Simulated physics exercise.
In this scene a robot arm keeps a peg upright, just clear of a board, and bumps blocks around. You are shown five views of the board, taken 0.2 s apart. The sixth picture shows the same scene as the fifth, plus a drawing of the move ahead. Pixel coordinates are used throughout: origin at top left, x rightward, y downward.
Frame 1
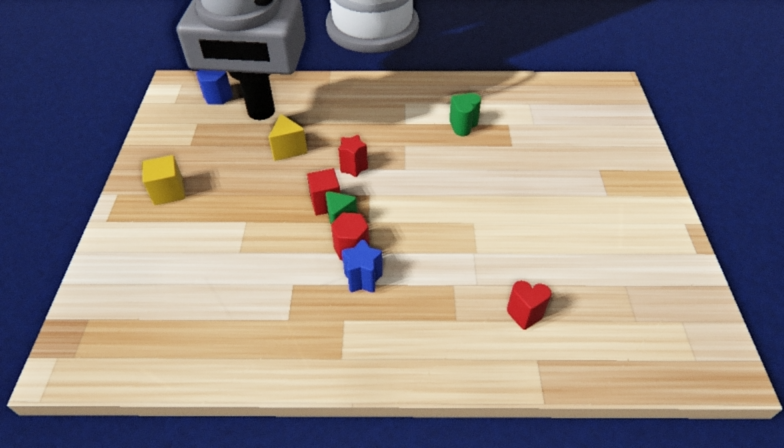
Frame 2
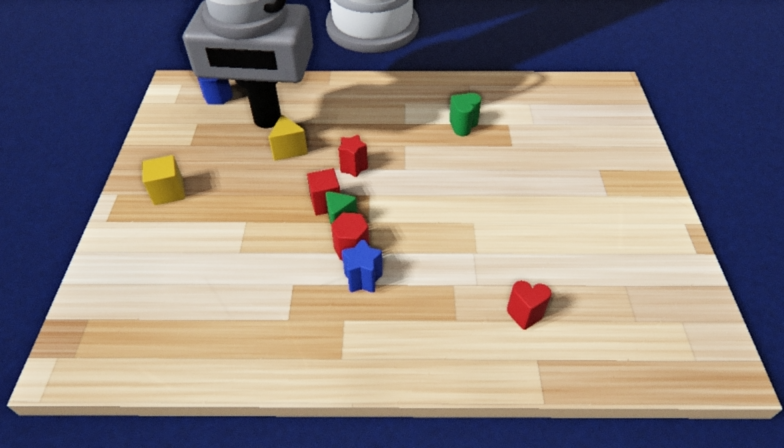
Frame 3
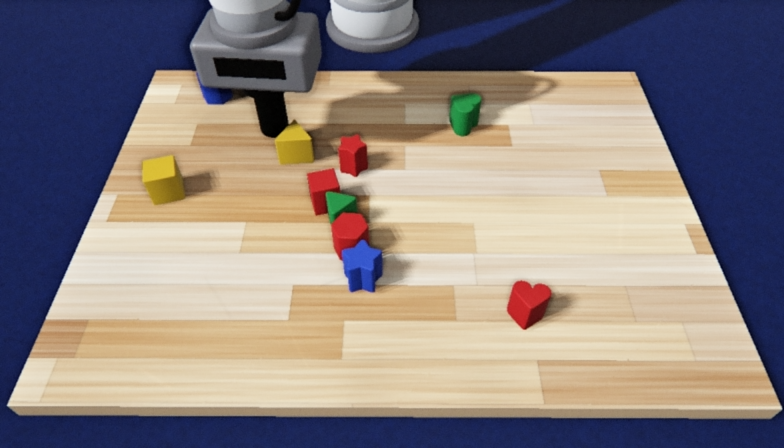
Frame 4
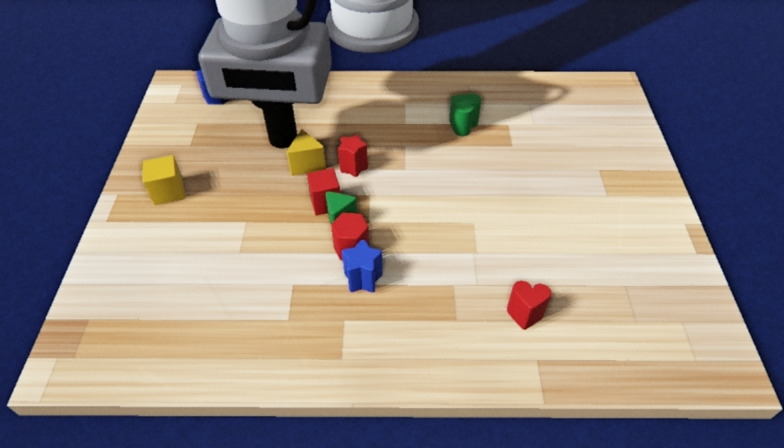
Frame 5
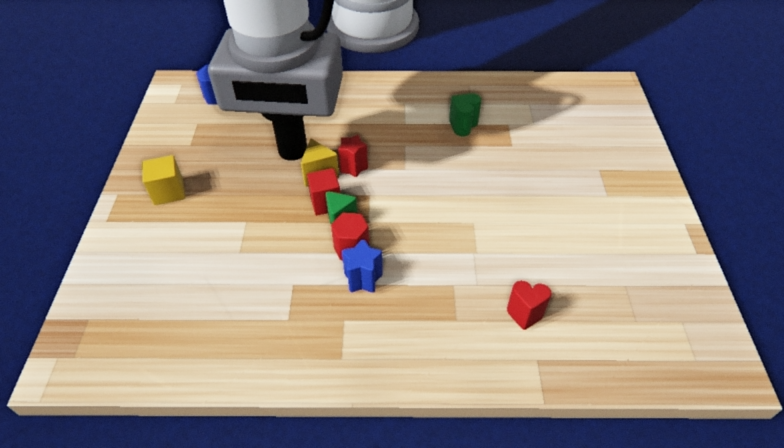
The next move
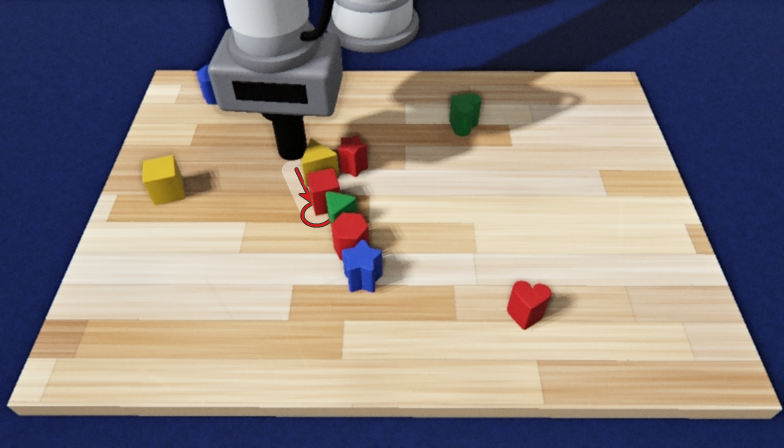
Robot arm with a black peg nudging a yellow triangular block right and nearer, up beside red blocks on a wooden board.
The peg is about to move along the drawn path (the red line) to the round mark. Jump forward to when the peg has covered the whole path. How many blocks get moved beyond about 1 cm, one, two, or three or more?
Three or more get moved.
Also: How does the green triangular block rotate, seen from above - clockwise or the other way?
From above, the turn goes clockwise.
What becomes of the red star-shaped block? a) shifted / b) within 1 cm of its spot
Letter b.
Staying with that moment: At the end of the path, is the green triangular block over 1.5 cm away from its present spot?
I'd say yes.
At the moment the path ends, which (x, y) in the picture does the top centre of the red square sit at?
Its top middle is near (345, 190).
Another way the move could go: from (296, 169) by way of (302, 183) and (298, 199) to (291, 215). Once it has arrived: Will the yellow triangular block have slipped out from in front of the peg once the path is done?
I believe so.
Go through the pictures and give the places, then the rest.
The first picture shows peg tip at (262, 112); block tops, yellow triangular block at (284, 126); red square at (323, 179); green triangular block at (338, 200); red hexagonal block at (350, 225); red star-shaped block at (352, 143).
The second picture shows peg at (268, 120); blocks unchanged.
The third picture shows peg at (275, 129); yellow triangular block at (293, 132).
The fourth picture shows peg at (284, 139); yellow triangular block at (304, 142).
The fifth picture shows peg at (293, 151); yellow triangular block at (316, 151); red square at (323, 179); green triangular block at (338, 200); red hexagonal block at (350, 225); red star-shaped block at (352, 143).
Path on the board, straight from (296, 169) to (318, 214).
On the path given first. Halfway along, peg at (304, 173); yellow triangular block at (329, 157), turned 15° anticlockwise; red square at (327, 182).
At the end, peg at (315, 196); yellow triangular block at (330, 158), turned 25° anticlockwise; red square at (345, 190), turned 85° anticlockwise; green triangular block at (361, 208), turned 75° clockwise; red hexagonal block at (352, 230); red star-shaped block in place.
